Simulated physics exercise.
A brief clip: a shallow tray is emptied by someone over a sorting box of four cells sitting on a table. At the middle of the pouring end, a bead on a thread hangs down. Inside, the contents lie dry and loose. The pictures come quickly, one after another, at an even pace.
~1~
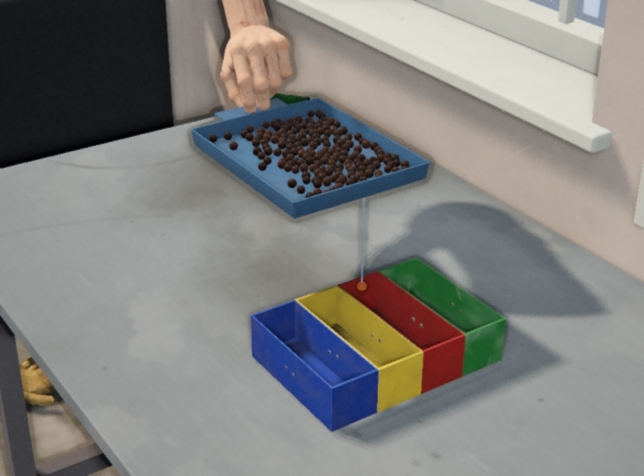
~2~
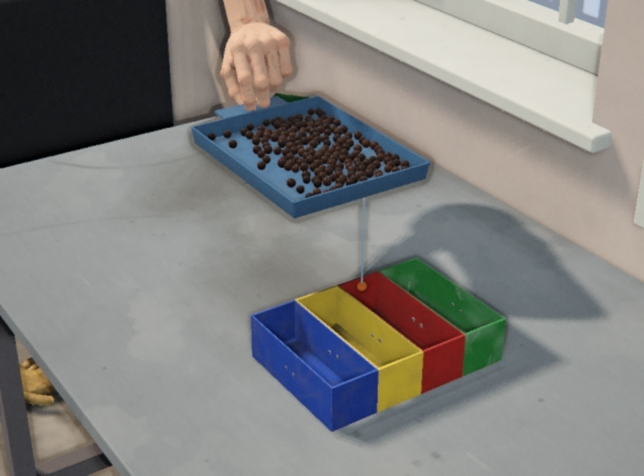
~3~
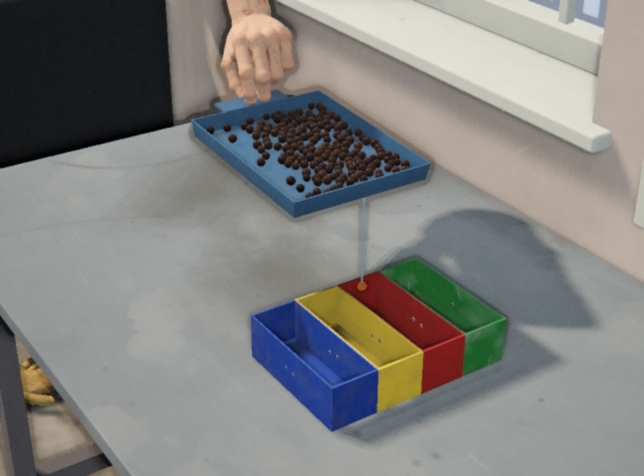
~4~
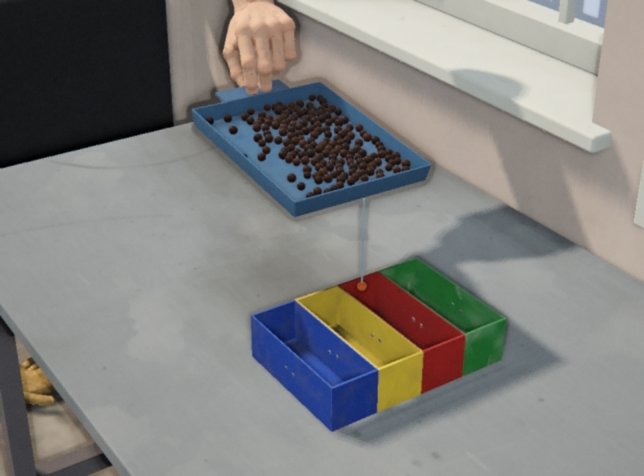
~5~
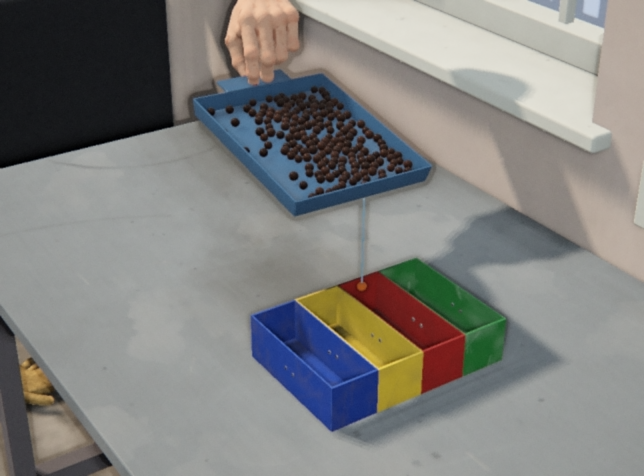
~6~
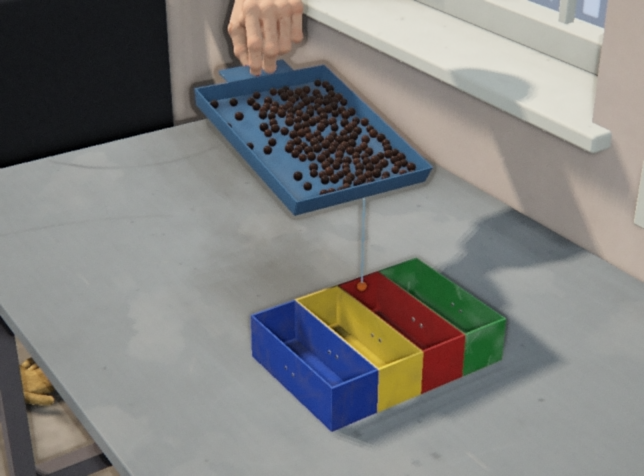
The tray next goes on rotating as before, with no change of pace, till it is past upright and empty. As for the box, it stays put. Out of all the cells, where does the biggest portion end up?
In the green cell.
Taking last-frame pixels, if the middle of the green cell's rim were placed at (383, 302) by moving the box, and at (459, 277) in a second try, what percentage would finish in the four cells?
Near 40 and 100 percent respectively.
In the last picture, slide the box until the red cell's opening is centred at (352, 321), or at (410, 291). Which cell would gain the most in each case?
First try: The green one. Second try: That red cell.
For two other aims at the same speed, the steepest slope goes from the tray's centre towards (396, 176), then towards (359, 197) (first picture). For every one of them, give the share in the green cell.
The first try yields 80 percent and the second 20 percent.
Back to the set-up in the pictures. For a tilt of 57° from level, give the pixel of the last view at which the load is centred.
The middle of the pieces shows up near (371, 150).
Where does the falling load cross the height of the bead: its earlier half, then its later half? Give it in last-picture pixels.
Near (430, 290) and later near (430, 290).
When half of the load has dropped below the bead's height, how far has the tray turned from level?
That would be about 90 degrees from level.
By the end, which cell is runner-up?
That red cell.
Soon, tray tipped steeply; all on the tray.
A while on, tray tipped right over; about a quarter on the tray; about a third in the green cell; about a quarter in the red cell; a small part in the yellow cell; a stray few in the blue cell; about a quarter falling or outside the box.
Towards the end, tray tipped past a quarter turn; about half in the green cell; about a third in the red cell; a small part in the yellow cell; a stray few in the blue cell; a small part falling or outside the box.
Finally, tray tipped past a quarter turn; about half in the green cell; about a third in the red cell; a small part in the yellow cell; a stray few in the blue cell; a small part outside the box.
